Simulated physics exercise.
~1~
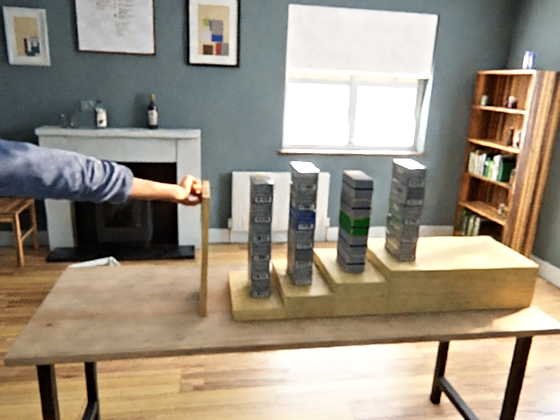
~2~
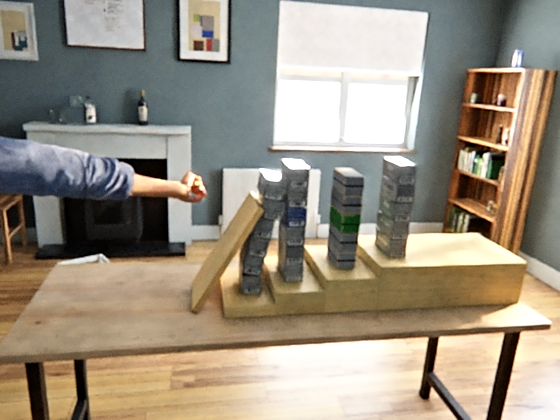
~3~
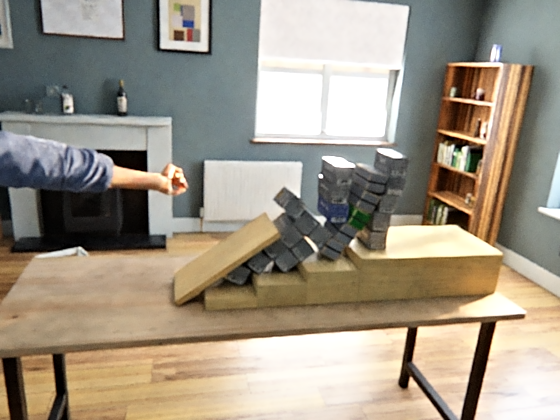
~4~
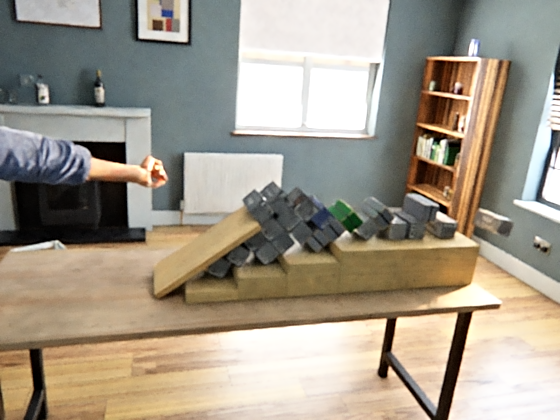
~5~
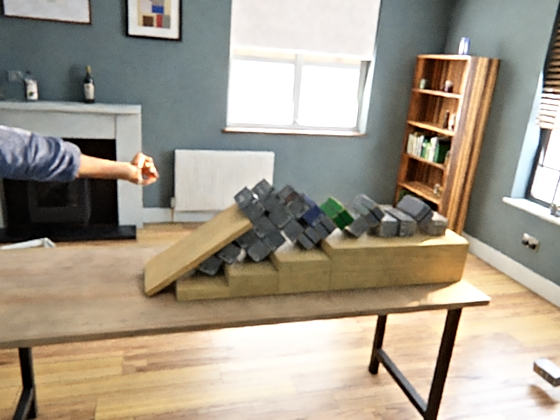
At the start, four tall stacks of grey packets, with one blue and one green among them, stand on rising wooden steps on a table, while a hand holds a board upright at their left. The hand lets the board tip right, and it leans into the nearest stack, which starts to tilt. That stack collapses against the next ones, and the farther stacks lean right in turn. Soon all of them topple, spilling across the steps. Finally the packets lie in a slanting heap, the board resting against its left side, with one piece visible on the floor at right.
